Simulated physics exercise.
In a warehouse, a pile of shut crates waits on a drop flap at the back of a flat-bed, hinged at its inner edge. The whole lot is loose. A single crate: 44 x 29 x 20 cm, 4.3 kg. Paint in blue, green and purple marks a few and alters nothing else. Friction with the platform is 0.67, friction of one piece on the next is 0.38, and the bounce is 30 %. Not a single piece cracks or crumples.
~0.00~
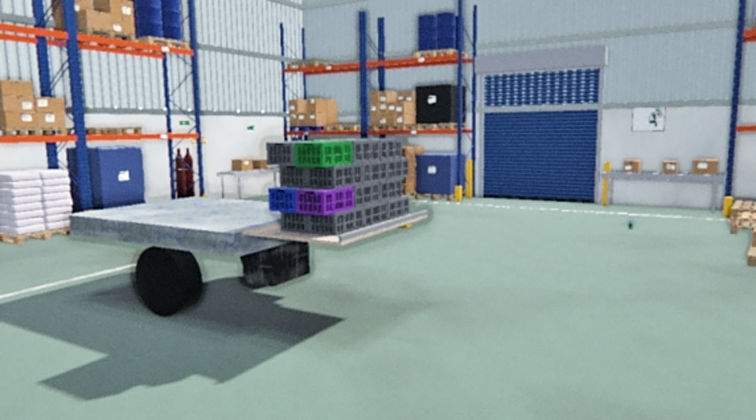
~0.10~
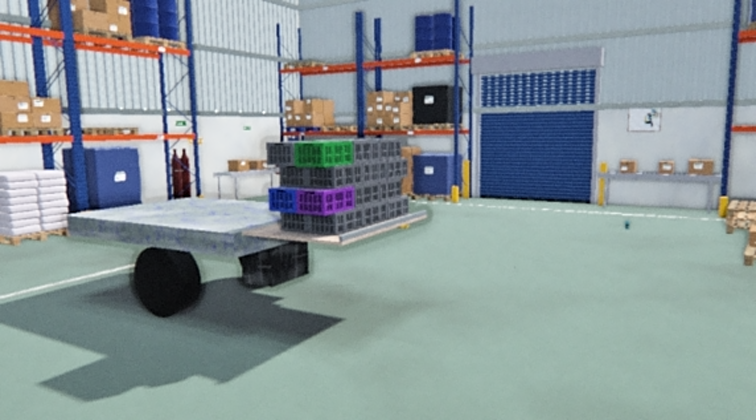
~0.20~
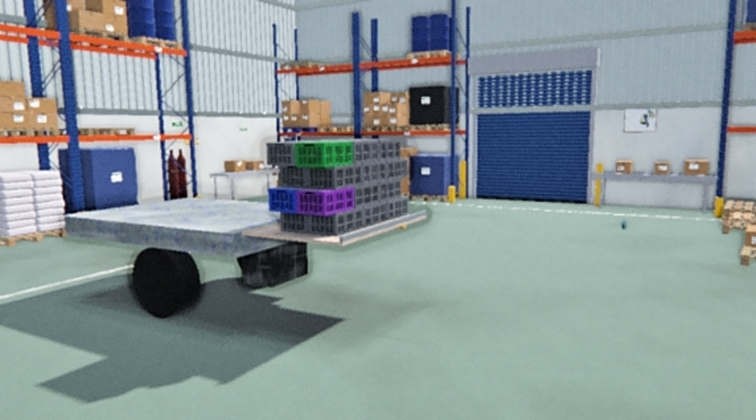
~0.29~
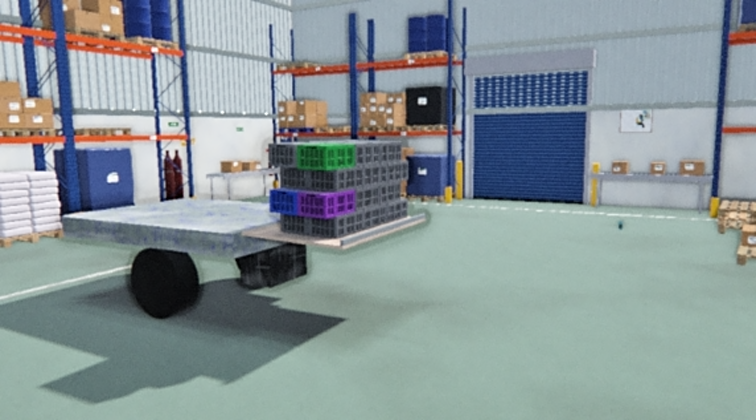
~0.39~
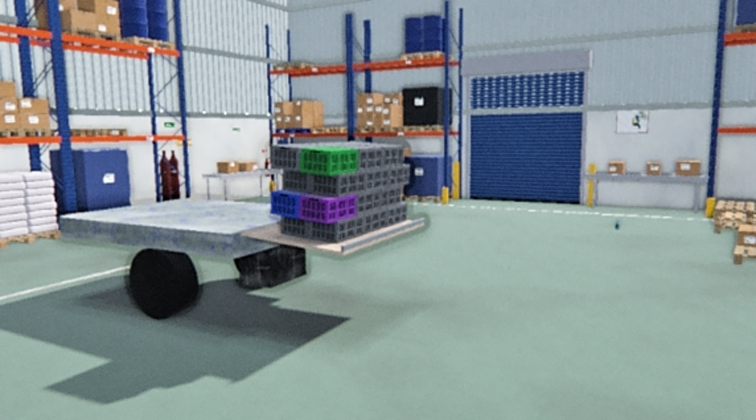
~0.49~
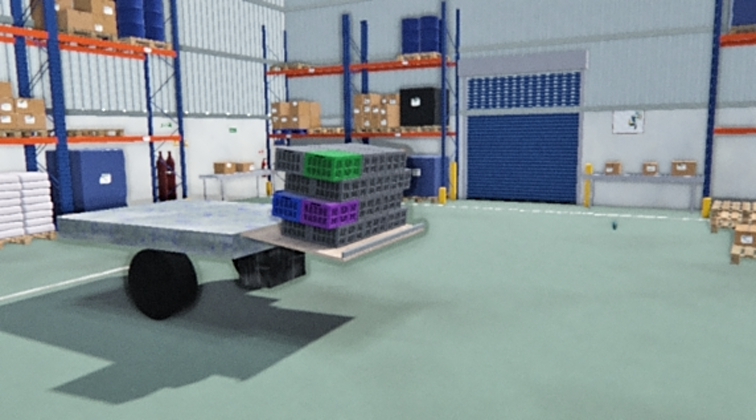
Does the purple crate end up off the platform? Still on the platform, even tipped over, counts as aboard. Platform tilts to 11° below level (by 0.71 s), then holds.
No, it is still aboard.
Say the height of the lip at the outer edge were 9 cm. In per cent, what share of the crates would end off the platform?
Result under that change: 0 per cent.
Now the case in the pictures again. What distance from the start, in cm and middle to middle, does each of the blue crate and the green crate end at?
The blue one ends 10 cm from its start and the green one 20 cm.
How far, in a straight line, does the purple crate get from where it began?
Close to 15 cm, in a straight line.
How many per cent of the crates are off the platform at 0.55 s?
0 per cent.
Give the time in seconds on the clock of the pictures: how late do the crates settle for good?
1.5 s, give or take.
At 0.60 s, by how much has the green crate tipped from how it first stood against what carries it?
Its tilt comes to about 0° at that moment.
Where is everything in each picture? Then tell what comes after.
In the first picture (each place is the centre of the face we see best; the camera moves round a little; leans and shifts are taken against what carries them), platform's outer corner (340, 244) slope 0°; purple crate (339, 200); blue crate (281, 200); green crate (338, 154); all in place.
In the second picture, platform's outer corner (340, 244) slope 0°; purple crate (340, 200).
In the third picture, platform's outer corner (341, 244) slope 0°; purple crate (340, 201).
In the fourth picture, platform's outer corner (341, 248) slope 2°; purple crate (341, 204).
In the fifth picture, platform's outer corner (342, 254) slope 4°; purple crate (343, 208).
In the sixth picture, platform's outer corner (342, 260) slope 7°; purple crate (344, 214); green crate (348, 167); blue crate (285, 208); all in place.
By 0.55 s, slope 9°; none of the 24 crates off the platform; purple crate unmoved.
By 0.60 s, slope 10°; none of the 24 crates off the platform; purple crate unmoved.
When it is over (1.5 s), slope 11°; none of the 24 crates off the platform; purple crate unmoved; blue crate unmoved; green crate unmoved. In pixels of the last frame, middles, purple crate near (331, 217), blue crate near (303, 208).
